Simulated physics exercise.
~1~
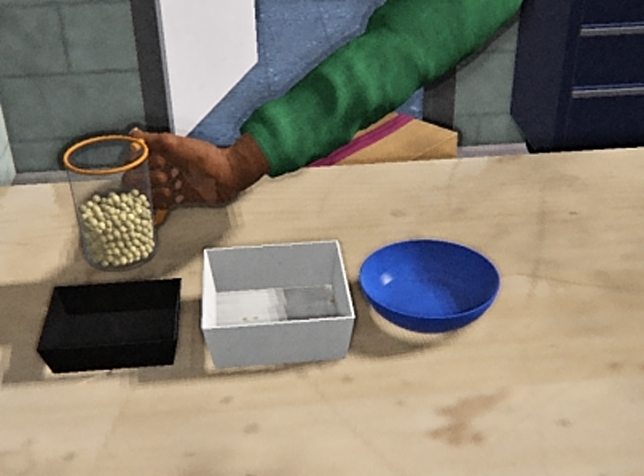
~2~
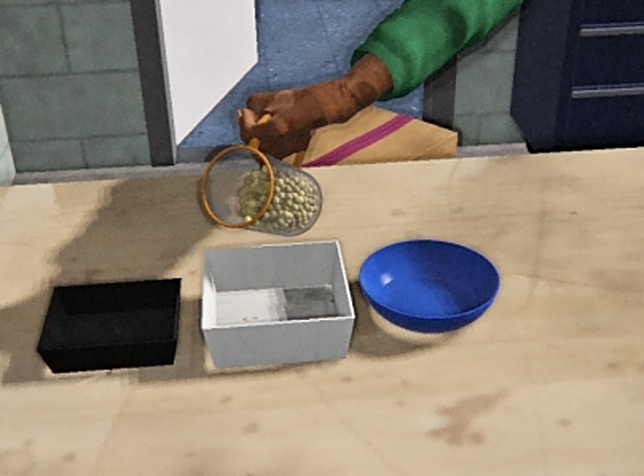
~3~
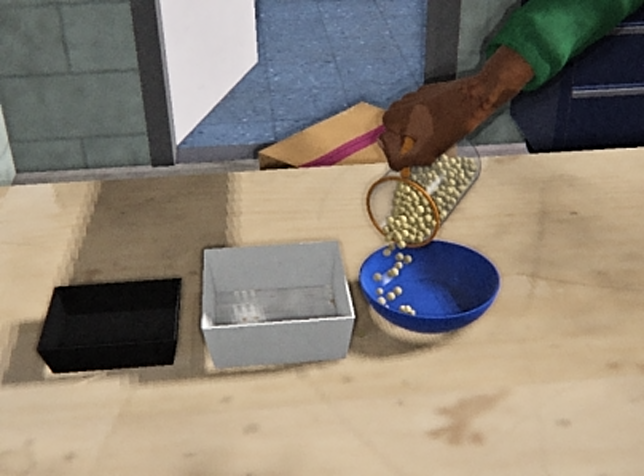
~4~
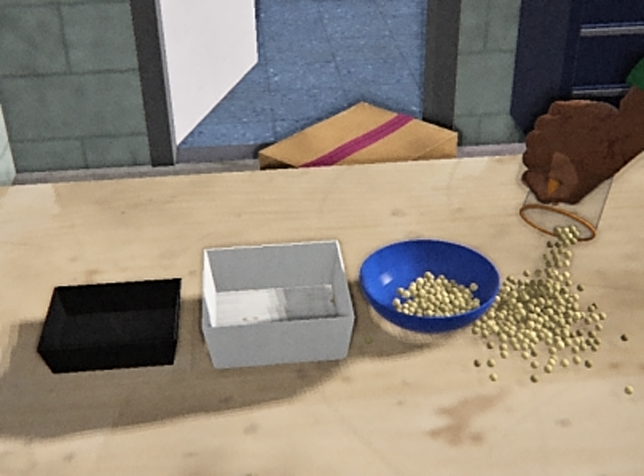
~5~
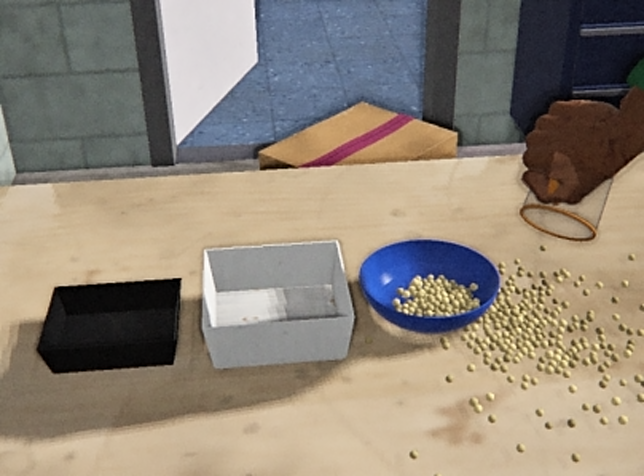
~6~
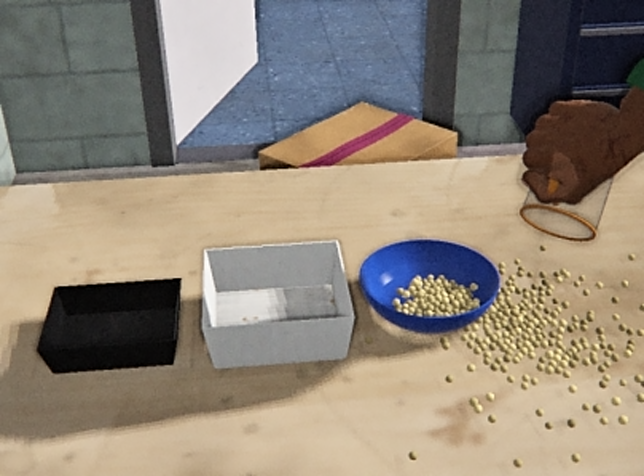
Hand carrying a clear cup of soya beans right, pouring some into a blue bowl and spilling most across the table.
